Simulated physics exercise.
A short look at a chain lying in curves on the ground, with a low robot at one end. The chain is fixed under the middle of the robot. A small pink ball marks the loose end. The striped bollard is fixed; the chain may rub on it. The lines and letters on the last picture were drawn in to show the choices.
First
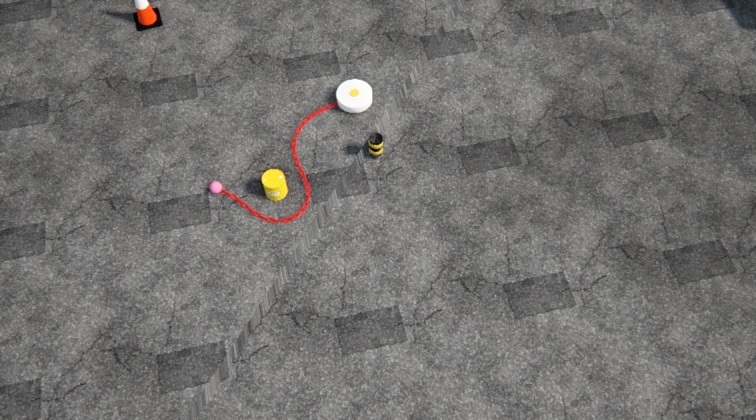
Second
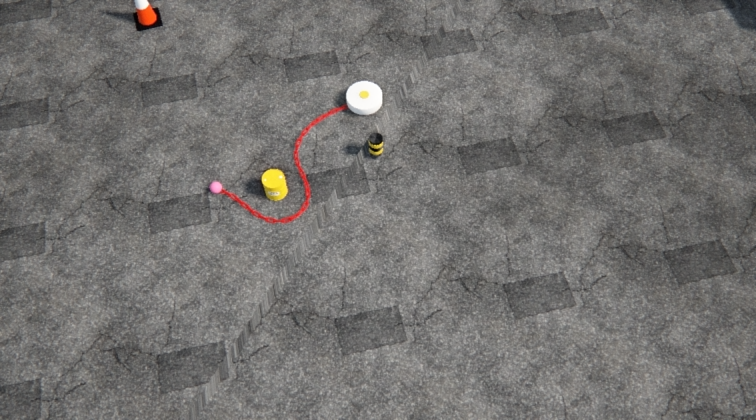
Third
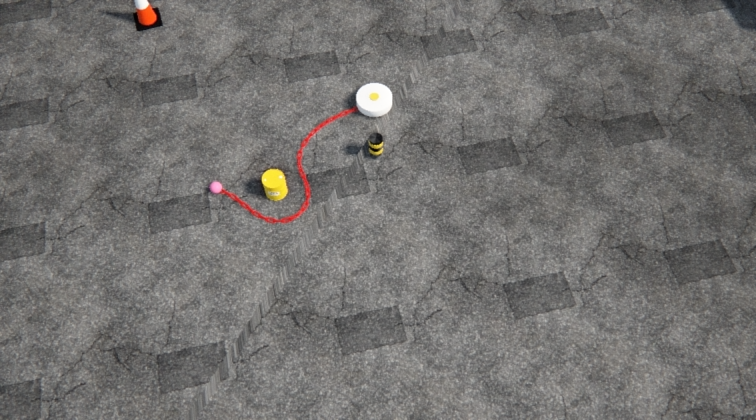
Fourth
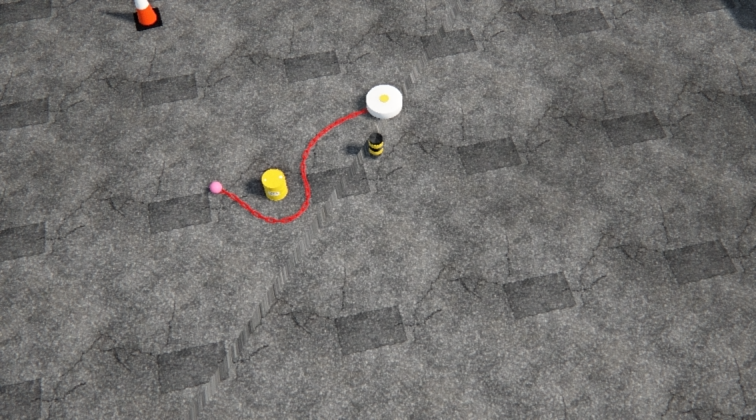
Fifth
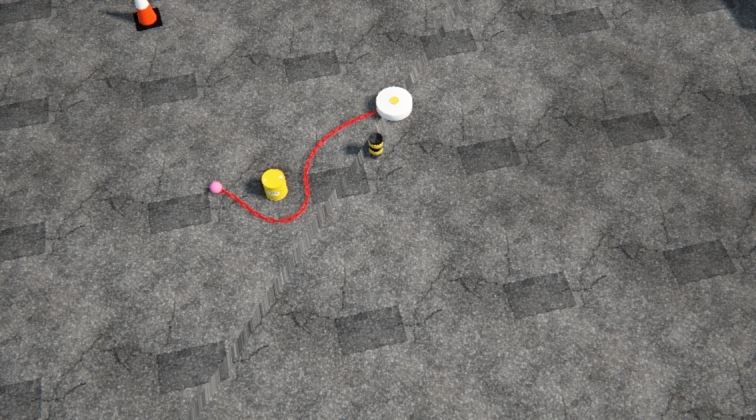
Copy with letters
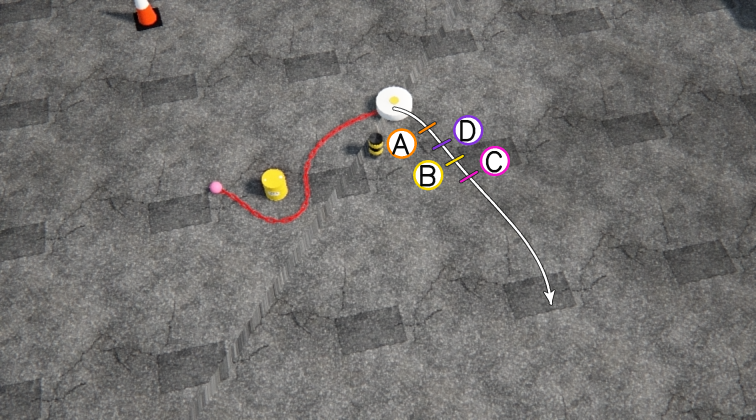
On cracked grey pavement, a red chain curves past a yellow keg from a small pink ball at its left end to a low white robot, with a black-and-yellow bollard nearby. The robot slides slowly right and slightly down, drawing the upper curve straighter, while the pink end stays still.
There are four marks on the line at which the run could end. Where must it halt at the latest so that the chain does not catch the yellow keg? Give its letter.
It can go as far as B.
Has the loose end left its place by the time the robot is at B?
No.
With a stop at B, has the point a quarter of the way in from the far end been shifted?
By then, yes.
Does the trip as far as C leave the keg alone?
No.
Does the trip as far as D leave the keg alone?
Yes.
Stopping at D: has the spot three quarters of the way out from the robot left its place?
No.
On the marked copy, A at (427, 128); B at (455, 160); C at (469, 177); D at (442, 144); the route from (394, 108) via (483, 192) to (551, 304).
With B. Early on, robot (421, 117), middle of the chain (311, 179), free end (216, 188).
Further on, robot (439, 137), middle of the chain (316, 178), free end (216, 188).
At the end, robot (455, 157), middle of the chain (330, 176), free end (216, 188); only the bollard has been touched, if anything.
As for the rest, A is safe but short; C brings the chain against the keg; D is safe but short.
